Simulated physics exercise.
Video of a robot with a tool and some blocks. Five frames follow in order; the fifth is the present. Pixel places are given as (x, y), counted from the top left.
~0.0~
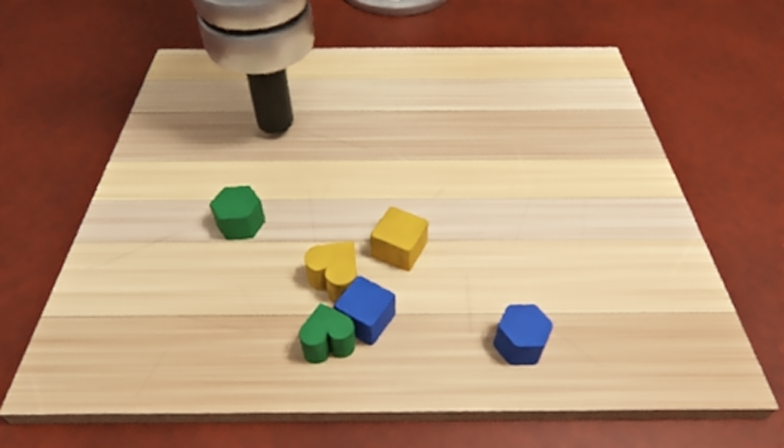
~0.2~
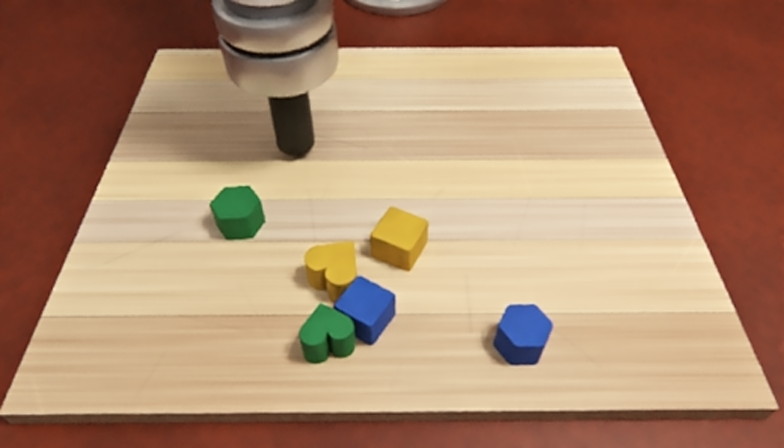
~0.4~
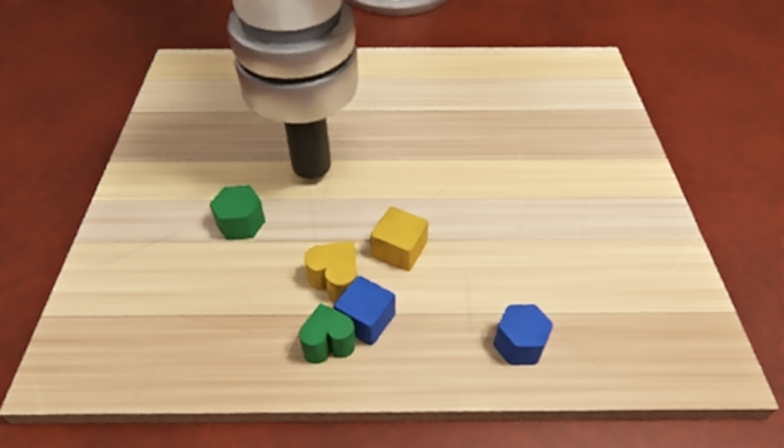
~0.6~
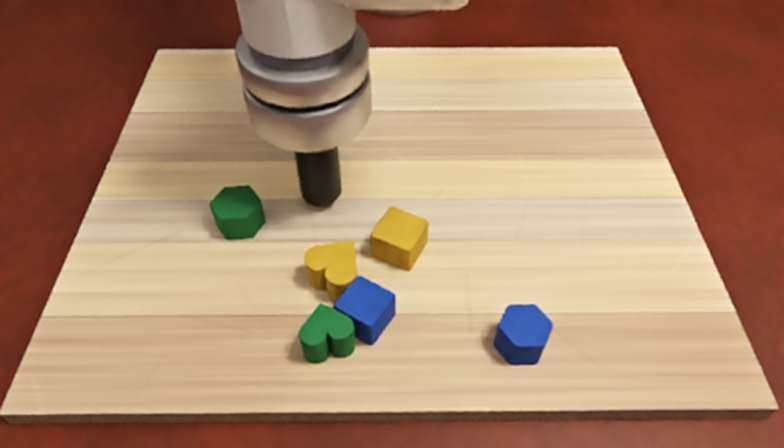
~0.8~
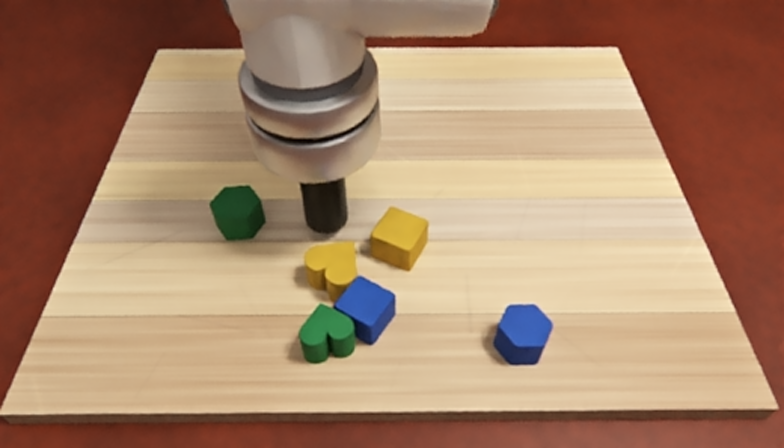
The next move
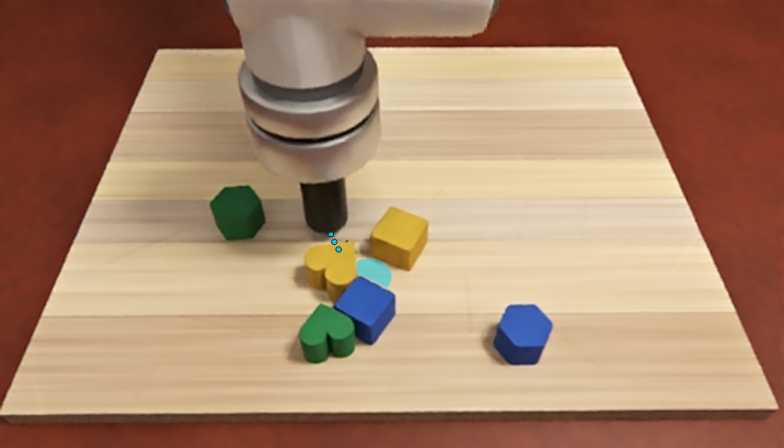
A robot arm with a dark, rod-shaped tool starts near the upper left of a wooden board and moves down and slightly right. It passes between the green hexagonal block and the yellow square, ending just above the yellow heart, while all six blocks stay still.
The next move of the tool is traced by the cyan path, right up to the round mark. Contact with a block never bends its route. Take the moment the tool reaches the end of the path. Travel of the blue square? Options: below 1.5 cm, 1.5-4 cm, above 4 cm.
Its displacement is below 1.5 cm.
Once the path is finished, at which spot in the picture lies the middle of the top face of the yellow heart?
Final place: (336, 285).
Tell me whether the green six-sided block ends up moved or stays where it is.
Here's my answer: The green six-sided block remains in position.
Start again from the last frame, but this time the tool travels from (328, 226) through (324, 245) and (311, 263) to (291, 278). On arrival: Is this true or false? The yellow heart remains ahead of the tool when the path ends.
This is false.
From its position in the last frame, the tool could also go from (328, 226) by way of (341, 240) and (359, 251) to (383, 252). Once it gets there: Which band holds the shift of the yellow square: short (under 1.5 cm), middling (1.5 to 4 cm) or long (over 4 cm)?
The answer here is from 1.5 to 4 cm.
The drawn path runs from (328, 226) through (336, 245) and (349, 262) to (369, 277).
The first path, step by step. Halfway along, tool (341, 246); yellow heart (335, 268); blue square (367, 302).
At the end, tool (368, 269); green six-sided block not moved; green heart (324, 331); yellow heart (336, 285), turned 40° clockwise; blue square (372, 309); yellow square (410, 229), turned 25° anticlockwise.
